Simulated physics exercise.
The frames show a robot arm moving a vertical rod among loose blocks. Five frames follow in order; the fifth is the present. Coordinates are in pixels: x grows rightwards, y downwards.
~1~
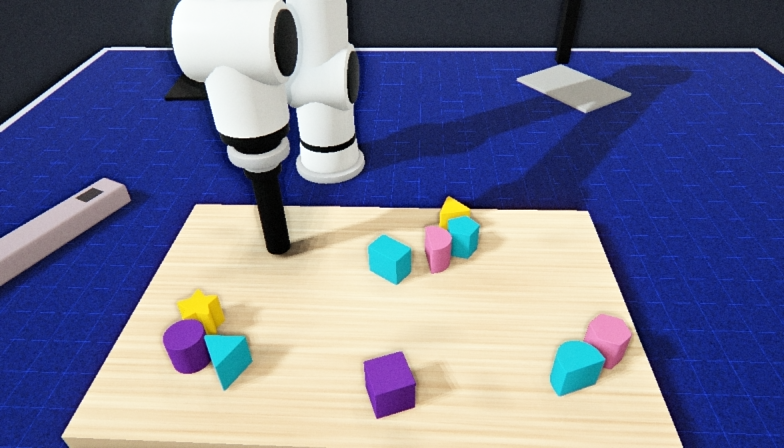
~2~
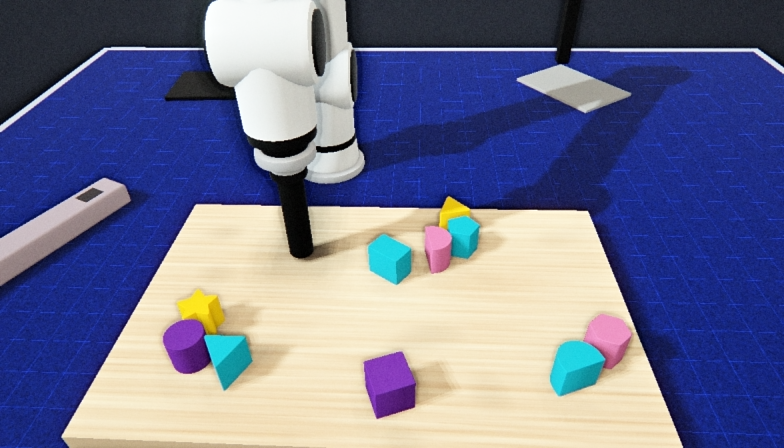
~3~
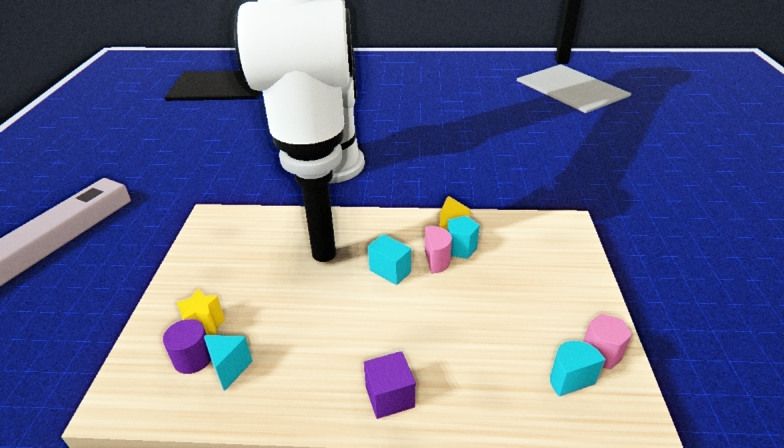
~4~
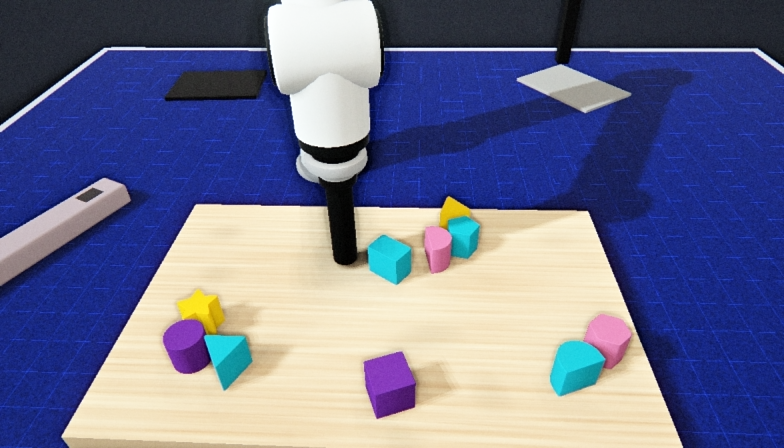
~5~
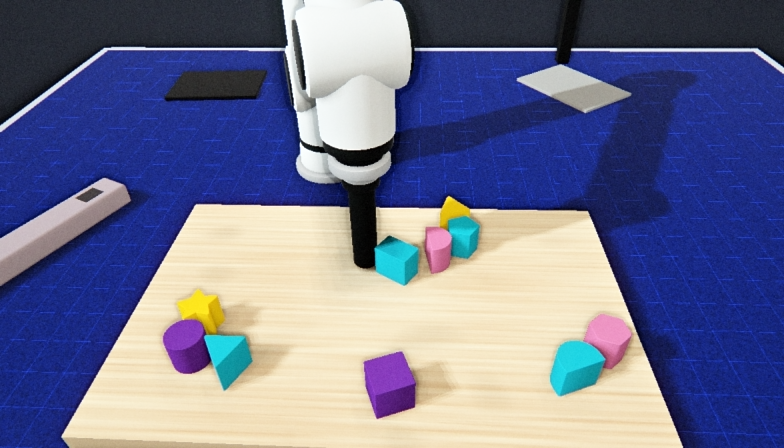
The robot arm moves its black rod right across the board and nudges the turquoise block.
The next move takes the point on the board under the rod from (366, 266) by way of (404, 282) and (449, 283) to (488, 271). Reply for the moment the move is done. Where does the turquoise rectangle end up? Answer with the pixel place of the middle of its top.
It is at (524, 248).
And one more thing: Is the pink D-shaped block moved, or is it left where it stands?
The pink D-shaped block will be pushed away from where it stands.
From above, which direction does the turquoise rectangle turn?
It is turned anticlockwise.
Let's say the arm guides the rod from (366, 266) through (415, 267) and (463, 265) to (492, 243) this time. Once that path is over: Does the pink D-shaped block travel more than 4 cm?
Yes, that is how it ends up.
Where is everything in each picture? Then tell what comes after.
The first frame shows tip of the rod (279, 247), middles of tops, turquoise rectangle (390, 247), pink D-shaped block (438, 237), turquoise pentagonal block (463, 225).
The second frame shows rod (302, 251), nothing pushed.
The third frame shows rod (324, 254), nothing pushed.
The fourth frame shows rod (346, 257), nothing pushed.
The fifth frame shows rod (366, 261), turquoise rectangle (397, 248), pink D-shaped block (438, 237), turquoise pentagonal block (463, 225).
What follows on the original path. One third of the way, rod (404, 276); turquoise rectangle (436, 256), turned 30° anticlockwise; pink D-shaped block (447, 238), turned 50° anticlockwise.
Two thirds of the way, rod (450, 278); turquoise rectangle (483, 255), turned 45° anticlockwise; pink D-shaped block (449, 239), turned 70° anticlockwise.
At the end, rod (489, 265); turquoise rectangle (524, 248), turned 25° anticlockwise; pink D-shaped block (450, 239), turned 85° anticlockwise; turquoise pentagonal block unmoved.
